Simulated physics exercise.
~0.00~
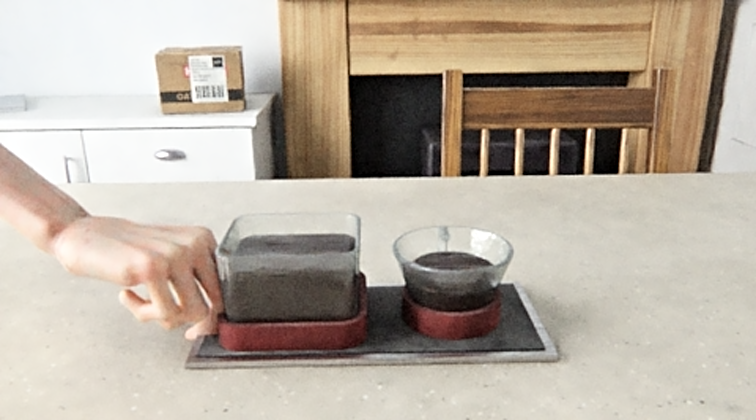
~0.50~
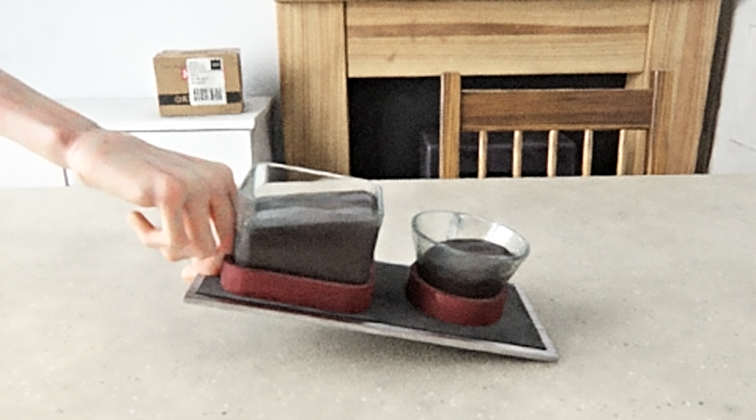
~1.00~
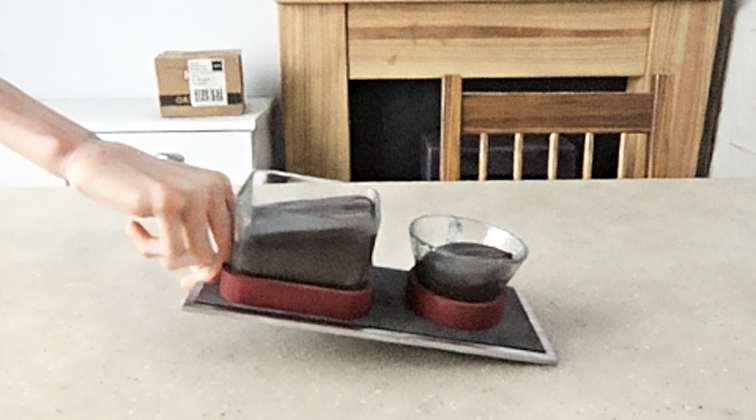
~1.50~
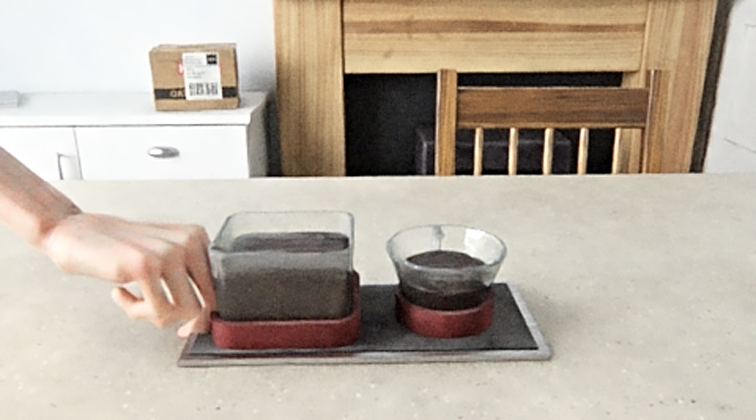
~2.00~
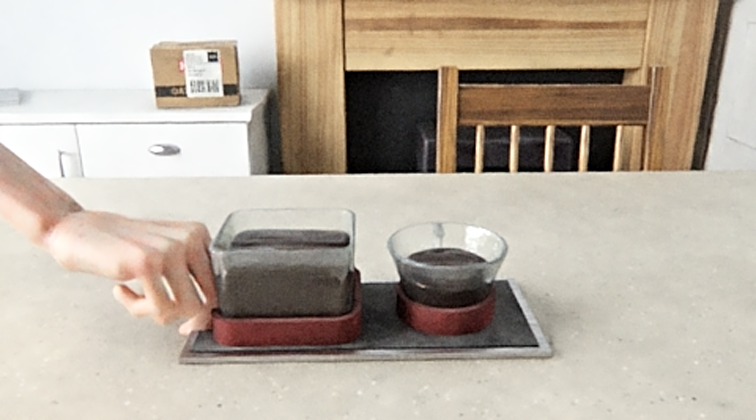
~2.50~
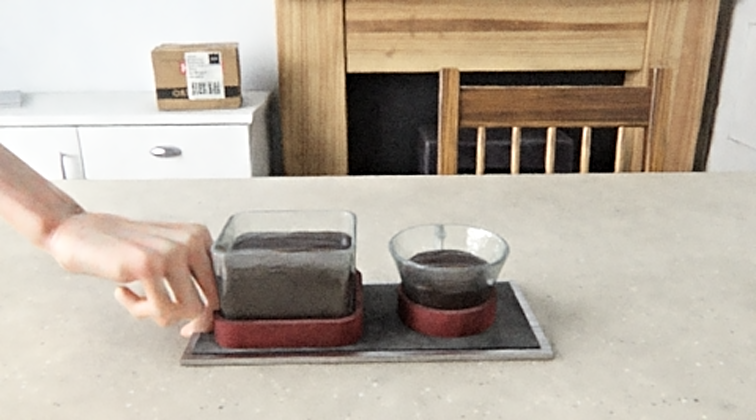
On a pale speckled tabletop, with a wooden chair, a wooden surround and a small cardboard box on a white cabinet behind, a dark tray holds two open clear containers of dark liquid. A boxy one sits on the left and a round, wide cup on the right, each in a red holder. A hand at the left lifts that end, tipping the tray down to the right, and the liquid shifts inside. The hand then lowers the tray flat again. It finishes level on the table, both containers upright in their holders, the hand still beside it.
